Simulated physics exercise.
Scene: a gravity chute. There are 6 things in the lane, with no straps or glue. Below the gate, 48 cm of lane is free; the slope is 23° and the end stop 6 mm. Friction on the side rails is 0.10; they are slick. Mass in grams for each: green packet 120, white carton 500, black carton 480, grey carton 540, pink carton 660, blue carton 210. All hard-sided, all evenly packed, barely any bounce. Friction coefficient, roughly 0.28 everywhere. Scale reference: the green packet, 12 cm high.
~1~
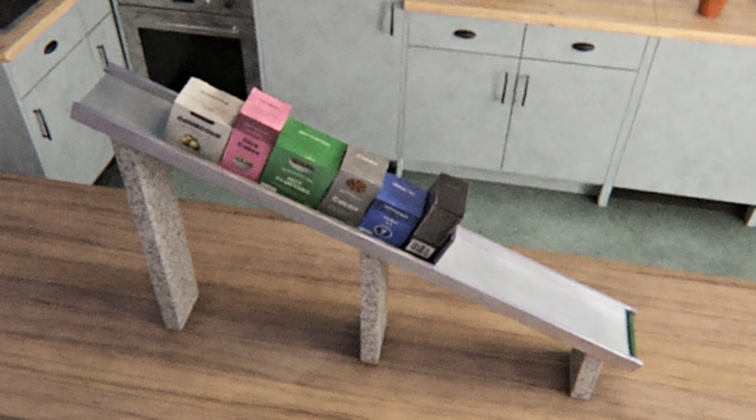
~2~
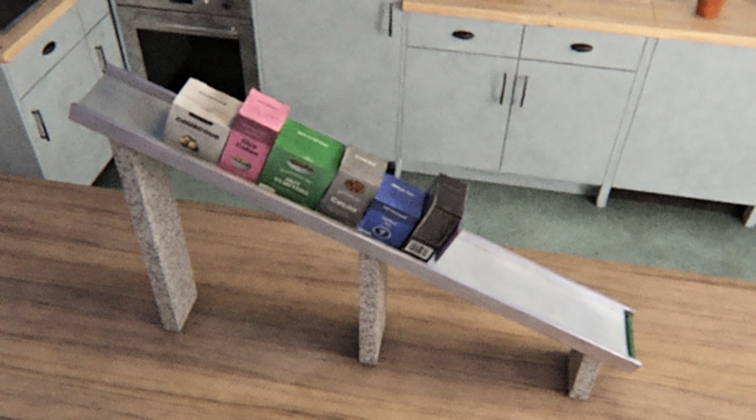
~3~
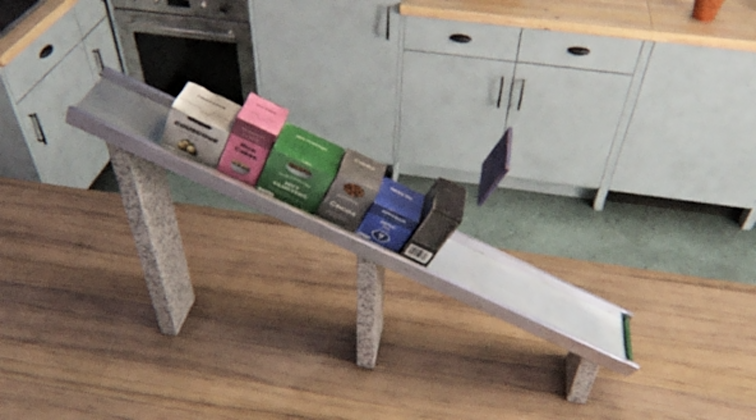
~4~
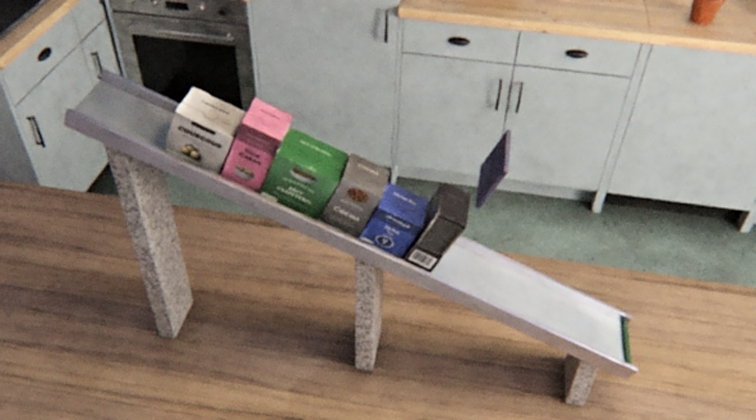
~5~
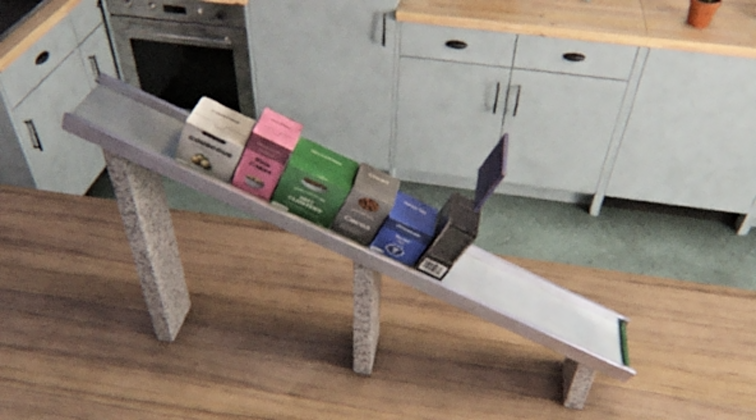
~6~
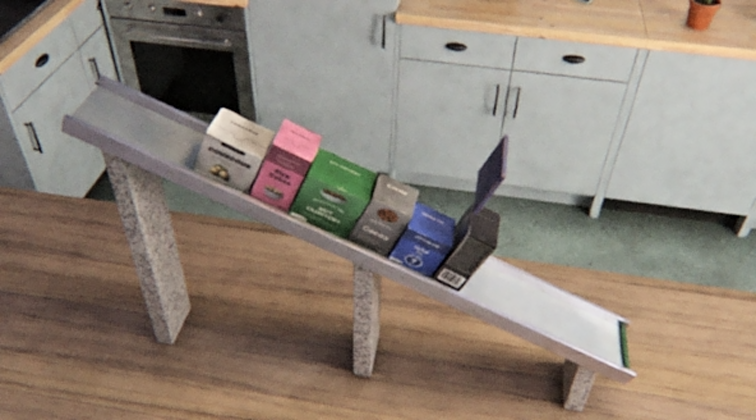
In a kitchen with pale cabinets and an oven, seen from above at a slight angle, a metal chute on stone-like legs slopes down to the right across a wooden counter. Six cartons sit in a row along it: white, pink, green, grey, blue and black. A dark panel appears above the chute, then the row slides a short way down together, as the view shifts very slightly.
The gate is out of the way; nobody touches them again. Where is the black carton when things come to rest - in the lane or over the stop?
Off.
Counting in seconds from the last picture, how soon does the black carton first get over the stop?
Near 0.6 s on the clock.
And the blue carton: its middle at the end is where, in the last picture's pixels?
(621, 328), roughly.
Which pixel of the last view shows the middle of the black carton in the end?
Around (742, 409).
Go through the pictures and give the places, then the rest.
In the first frame, gate shut; black carton (434, 218); green packet (303, 164).
In the second frame, leader 48 cm from the stop; grey carton (352, 187); pink carton (254, 137).
In the third frame, leader 48 cm from the stop; blue carton (390, 214); green packet (300, 169).
In the fourth frame, leader 46 cm from the stop; white carton (206, 131); grey carton (354, 195).
In the fifth frame, leader 43 cm from the stop; black carton (447, 237); pink carton (267, 155).
In the sixth frame, leader 39 cm from the stop; black carton (466, 248); green packet (332, 194).
Then, 0.20 s after the last picture, leader 27 cm from the stop; black carton near (520, 273).
Then, 0.40 s after the last picture, leader 9 cm from the stop; black carton near (596, 309).
Then, 0.60 s after the last picture, black carton now over the stop.
At rest, over the stop, black carton; the other 5 in the lane. In the last view, black carton near (742, 409).
